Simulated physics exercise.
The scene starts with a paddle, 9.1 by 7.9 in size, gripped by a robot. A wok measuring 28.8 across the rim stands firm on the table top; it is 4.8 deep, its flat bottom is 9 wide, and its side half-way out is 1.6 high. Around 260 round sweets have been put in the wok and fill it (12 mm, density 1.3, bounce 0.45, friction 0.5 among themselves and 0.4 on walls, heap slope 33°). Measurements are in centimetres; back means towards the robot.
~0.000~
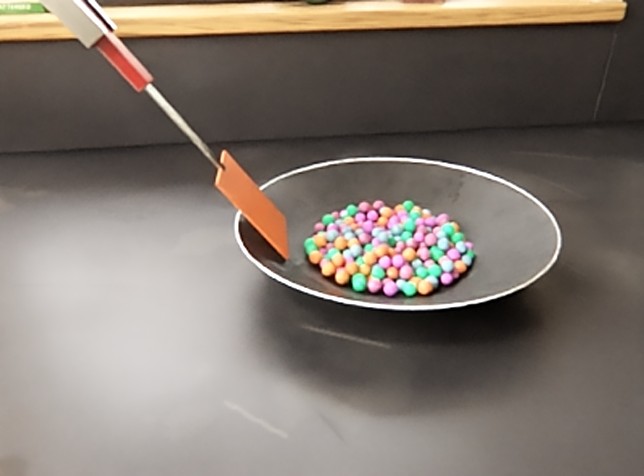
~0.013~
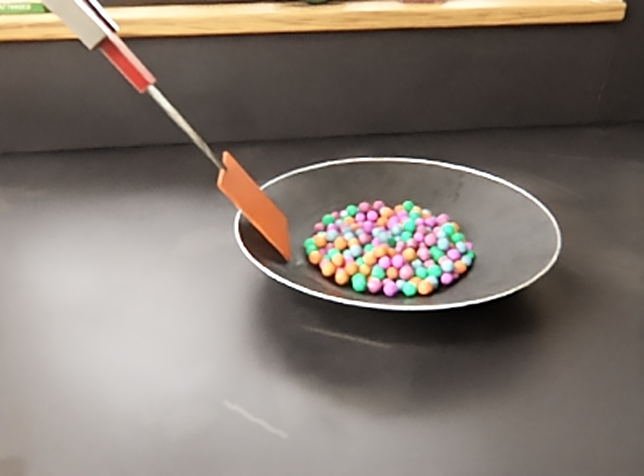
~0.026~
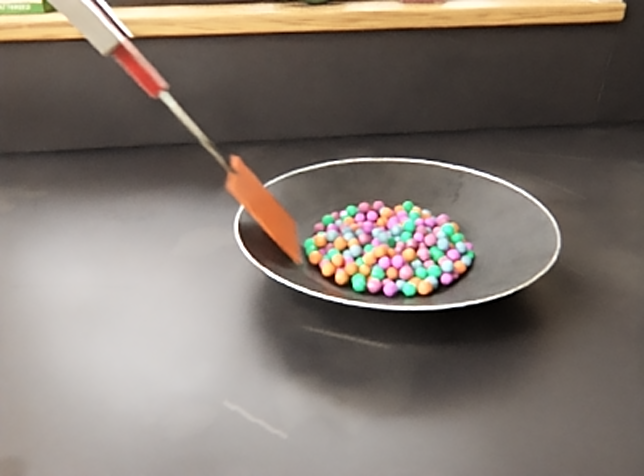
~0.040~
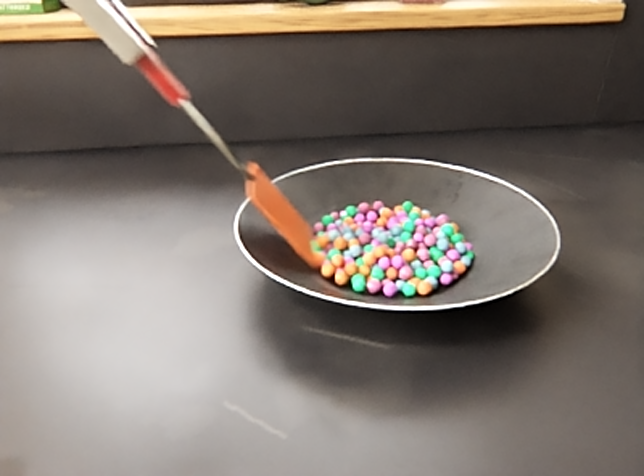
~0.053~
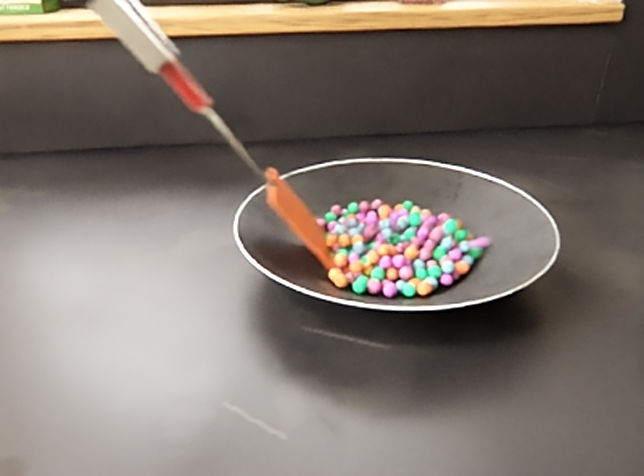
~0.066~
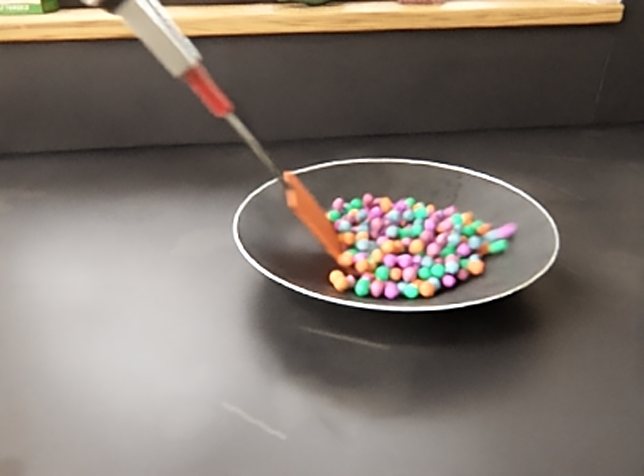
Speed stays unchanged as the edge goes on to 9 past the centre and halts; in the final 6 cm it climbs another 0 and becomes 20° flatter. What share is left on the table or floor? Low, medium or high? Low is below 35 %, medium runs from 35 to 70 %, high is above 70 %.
The share is medium, from 35 to 70 %.
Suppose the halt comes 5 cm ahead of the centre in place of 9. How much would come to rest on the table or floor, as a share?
That would give close to 15 per cent.
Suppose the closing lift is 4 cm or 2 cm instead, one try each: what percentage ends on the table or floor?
First try around 40 percent, second try around 50 percent.
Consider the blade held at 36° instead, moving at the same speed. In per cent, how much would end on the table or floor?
Some 40 in a hundred.
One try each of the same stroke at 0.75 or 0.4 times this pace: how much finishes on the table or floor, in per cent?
30 and 10 %.
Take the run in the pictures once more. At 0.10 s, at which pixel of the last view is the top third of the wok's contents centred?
Near (431, 222).
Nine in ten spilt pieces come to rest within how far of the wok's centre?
Around 50 centimetres.
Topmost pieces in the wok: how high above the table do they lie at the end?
Roughly 5.0 centimetres.
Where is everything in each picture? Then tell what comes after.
The first frame shows paddle top edge at (221, 166), sloping 55°; upper third of the load around (388, 237), from x 310 to 470, top at y 205; 265 in the wok.
The second frame shows paddle top edge at (222, 167), sloping 55°; upper third of the load around (388, 237), from x 310 to 470, top at y 205.
The third frame shows paddle top edge at (233, 171), sloping 55°; upper third of the load around (388, 238), from x 310 to 470, top at y 205.
The fourth frame shows paddle top edge at (251, 178), sloping 55°; upper third of the load around (386, 238), from x 315 to 470, top at y 205.
The fifth frame shows paddle top edge at (271, 184), sloping 55°; upper third of the load around (386, 234), from x 320 to 480, top at y 205.
The sixth frame shows paddle top edge at (290, 187), sloping 55°; upper third of the load around (400, 229), from x 320 to 505, top at y 200; 265 in the wok.
After 0.10 s, sloping 55°, highest piece 7 above the table; 264 in the wok, 1 on the blade or in flight.
After 0.13 s, sloping 50°, highest piece 9 above the table; 260 in the wok, 5 on the blade or in flight.
After 0.35 s, sloping 35°, highest piece 6 above the table; 145 in the wok, 104 on the table or floor, 16 on the blade or in flight.
After 1.40 s, sloping 35°, highest piece 4 above the table; 144 in the wok, 121 on the table or floor.
At rest, 144 in the wok, 121 on the table or floor. That is 46 % on the table or floor.
